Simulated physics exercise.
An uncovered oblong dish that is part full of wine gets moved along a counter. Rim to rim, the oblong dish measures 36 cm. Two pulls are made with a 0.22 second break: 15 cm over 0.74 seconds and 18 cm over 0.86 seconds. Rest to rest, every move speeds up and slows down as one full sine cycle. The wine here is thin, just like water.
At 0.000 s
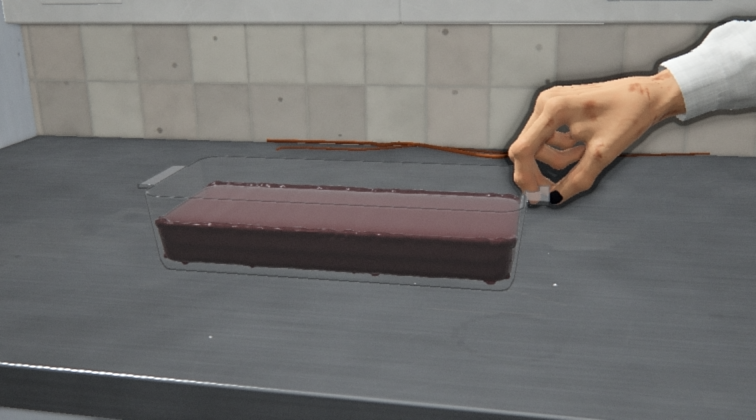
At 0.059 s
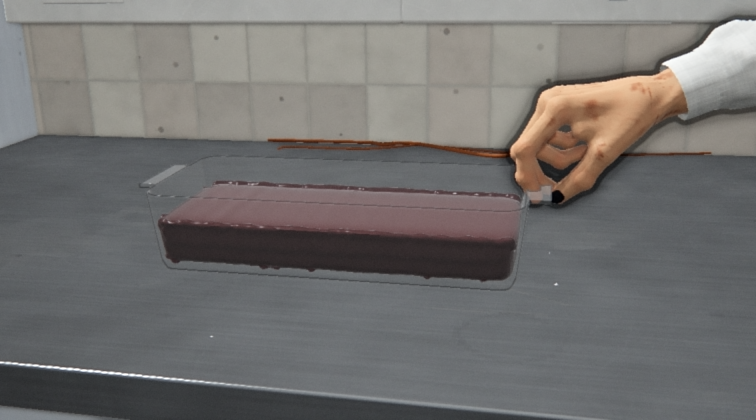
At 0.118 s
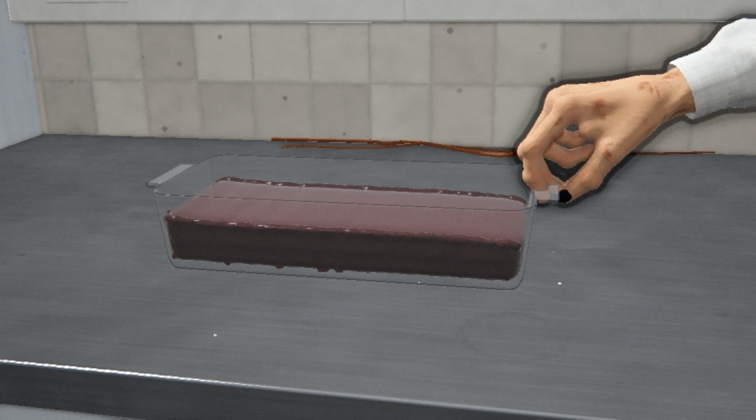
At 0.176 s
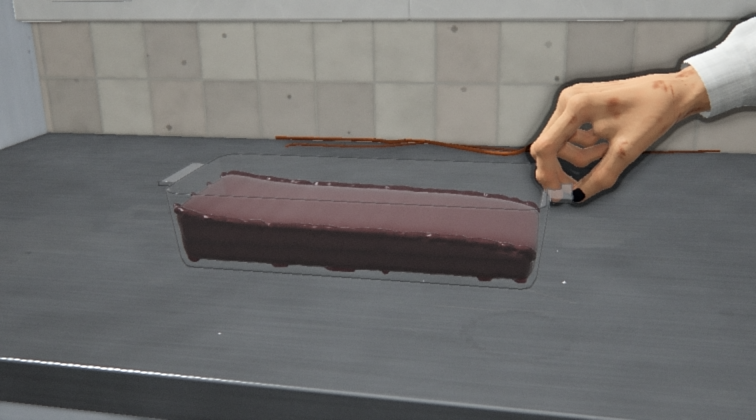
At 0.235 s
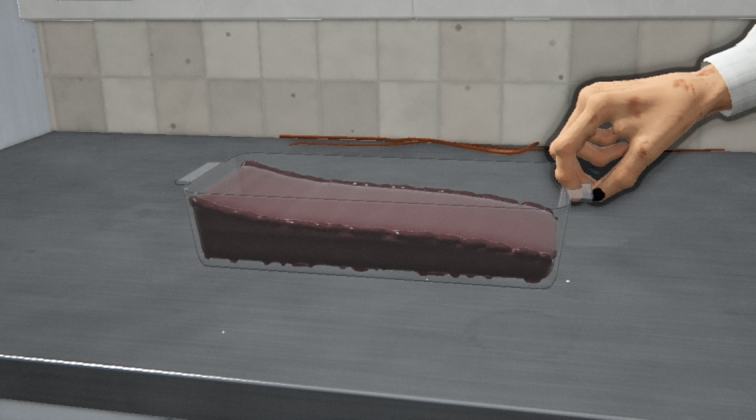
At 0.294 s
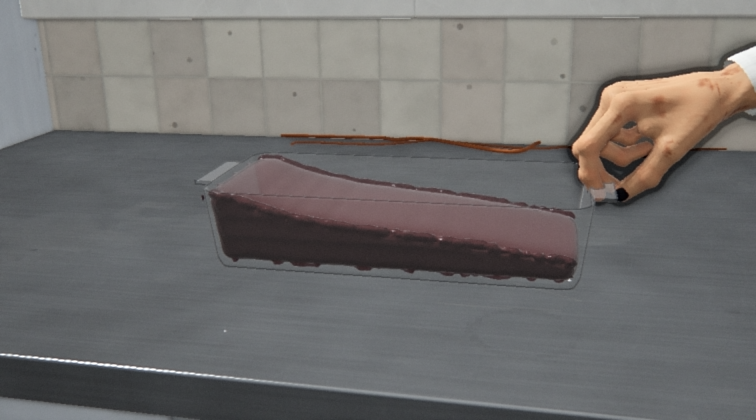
At the start, a hand grips the right end of a clear oblong dish part full of dark red liquid, its surface nearly level on a grey counter. The hand pulls the dish a short way to the right, and the liquid climbs at the left end while sinking at the right.
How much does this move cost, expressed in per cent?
I would say roughly 32 per cent is lost.
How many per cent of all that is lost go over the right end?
Right end share of spill: Around 70 %.
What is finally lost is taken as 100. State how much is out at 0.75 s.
I'd say something like 10 per cent at that point.
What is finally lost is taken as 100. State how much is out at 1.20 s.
Around 40%.
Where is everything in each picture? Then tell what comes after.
In the first frame, 0.0 cm from the start; oblong dish, level (184, 200) left, (521, 217) right, rim (527, 190); the wine stands 30 mm below the rim.
In the second frame, 0.1 cm from the start; oblong dish, level (185, 199) left, (522, 216) right.
In the third frame, 0.4 cm from the start; oblong dish, level (191, 195) left, (528, 220) right.
In the fourth frame, 1.2 cm from the start; oblong dish, level (202, 188) left, (540, 223) right.
In the fifth frame, 2.7 cm from the start; oblong dish, level (216, 179) left, (558, 229) right.
In the sixth frame, 4.6 cm from the start; oblong dish, level (234, 172) left, (565, 230) right.
Then, 0.75 s in, it has gone 15 cm; 0 per cent is out over the left end and 2 over the right.
Then, 1.20 s in, it has gone 17 cm; 0 per cent is out over the left end and 11 over the right.
Then, 1.66 s in, it has gone 32 cm; 11 per cent is out over the left end and 11 over the right.
Then, 2.11 s in, it has gone 33 cm; 11 per cent is out over the left end and 20 over the right.
Finally, 32 per cent is out in all, 11 of it over the left end.
